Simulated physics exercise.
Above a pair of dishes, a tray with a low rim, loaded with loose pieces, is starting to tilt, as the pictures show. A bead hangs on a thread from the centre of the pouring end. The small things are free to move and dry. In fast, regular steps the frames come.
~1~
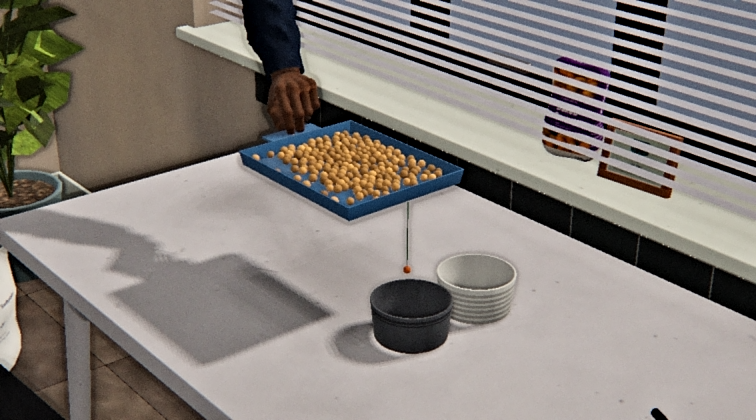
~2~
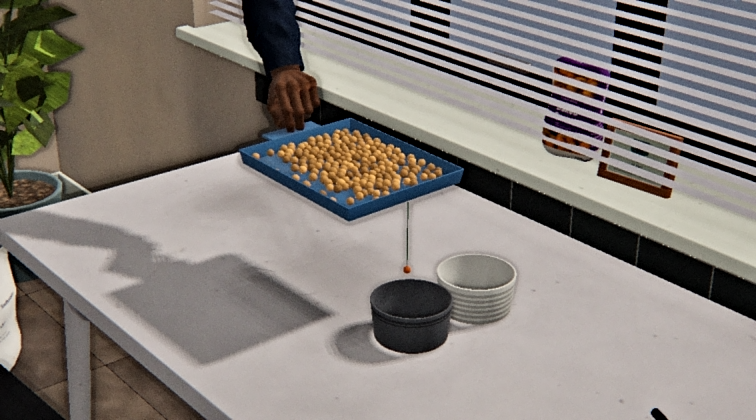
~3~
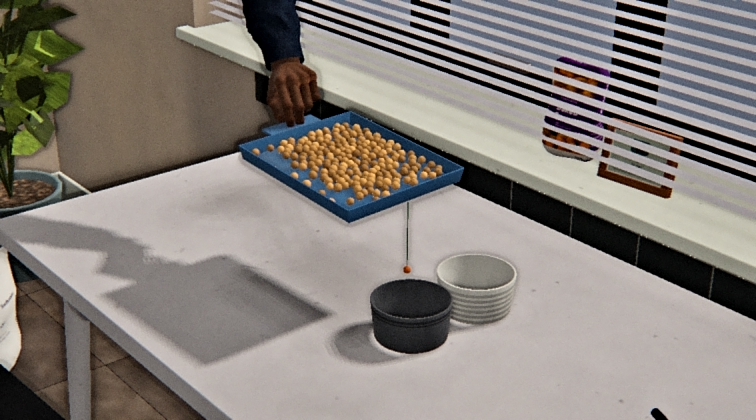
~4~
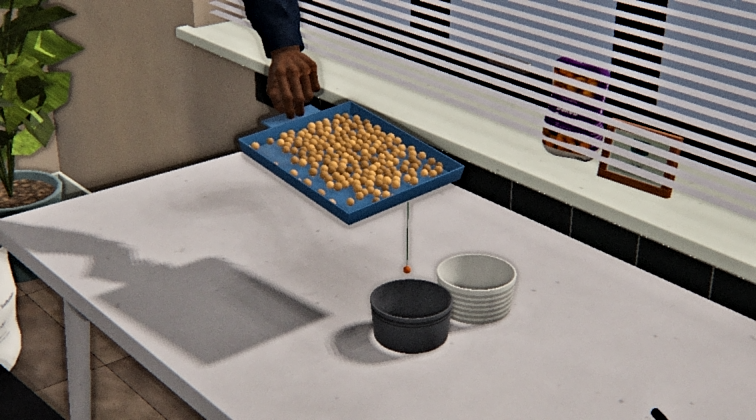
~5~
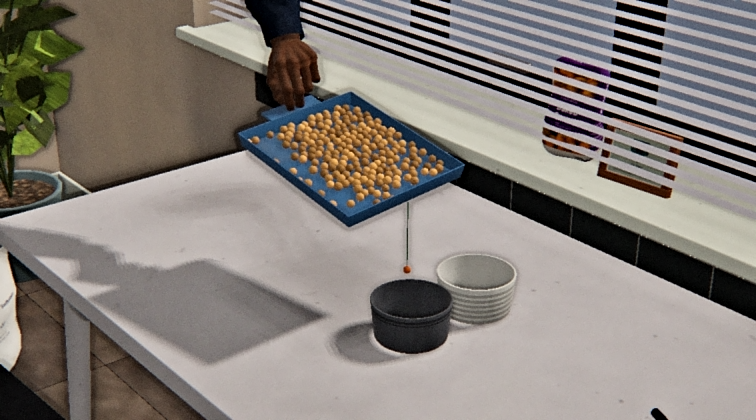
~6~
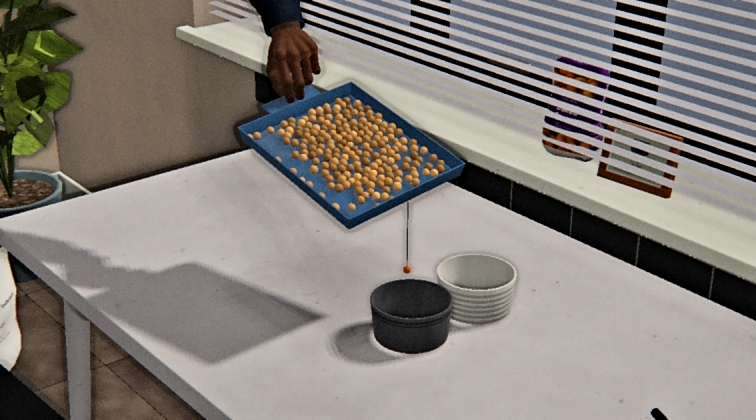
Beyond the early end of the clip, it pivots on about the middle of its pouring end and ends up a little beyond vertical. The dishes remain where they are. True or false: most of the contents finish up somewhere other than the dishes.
True.
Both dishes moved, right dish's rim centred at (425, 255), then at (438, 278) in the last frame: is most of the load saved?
Try 1: A lesser share; try 2: The greater share.
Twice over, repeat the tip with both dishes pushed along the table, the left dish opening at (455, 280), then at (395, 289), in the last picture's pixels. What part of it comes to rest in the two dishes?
First 0 per cent, second 20 per cent.
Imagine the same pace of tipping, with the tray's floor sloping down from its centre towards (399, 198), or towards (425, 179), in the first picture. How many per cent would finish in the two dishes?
The first comes to 80 %, while the second comes to 70 %.
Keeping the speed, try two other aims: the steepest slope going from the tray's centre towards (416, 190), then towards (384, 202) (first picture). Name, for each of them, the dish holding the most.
I'd say the one to the right first, then the one to the left.
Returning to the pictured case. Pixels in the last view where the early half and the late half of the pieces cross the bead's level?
I'd say around (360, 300) at first, then around (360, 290).
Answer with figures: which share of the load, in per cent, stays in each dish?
Share at the end - left dish ~ 20 %, right dish ~ 0 %.
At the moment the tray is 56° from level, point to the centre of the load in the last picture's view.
Load centre: Approx. (363, 186).
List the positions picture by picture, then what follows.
In the first picture, corners of the pouring end near (349, 206) and (460, 169), level; middle of the load near (353, 165), round wooden beads; left dish near (439, 330); right dish near (503, 301); bead on its thread near (407, 270).
In the second picture, corners of the pouring end near (349, 207) and (460, 169), level; middle of the load near (353, 164).
In the third picture, corners of the pouring end near (349, 209) and (460, 168), tipped barely, lowest at the left corner; middle of the load near (353, 160).
In the fourth picture, corners of the pouring end near (349, 211) and (461, 166), tipped a little, lowest at the left corner; middle of the load near (353, 155).
In the fifth picture, corners of the pouring end near (349, 214) and (461, 164), tipped a little, lowest at the left corner; middle of the load near (354, 152).
In the sixth picture, corners of the pouring end near (349, 217) and (461, 163), tipped clearly, lowest at the left corner; middle of the load near (354, 149), all but a few on the move; left dish near (439, 330); right dish near (503, 301).
Shortly afterwards, tray tipped steeply; all but a few on the tray; only a few in the left dish; only a few outside both; a little in the air.
Next, tray tipped right over; near a quarter on the tray; near a quarter in the left dish; near half outside both; a little in the air.
Some moments later, tray tipped past a quarter turn; near a quarter in the left dish; the bulk outside both.
In the end, tray tipped past a quarter turn; near a quarter in the left dish; none at all in the right dish; the bulk outside both.
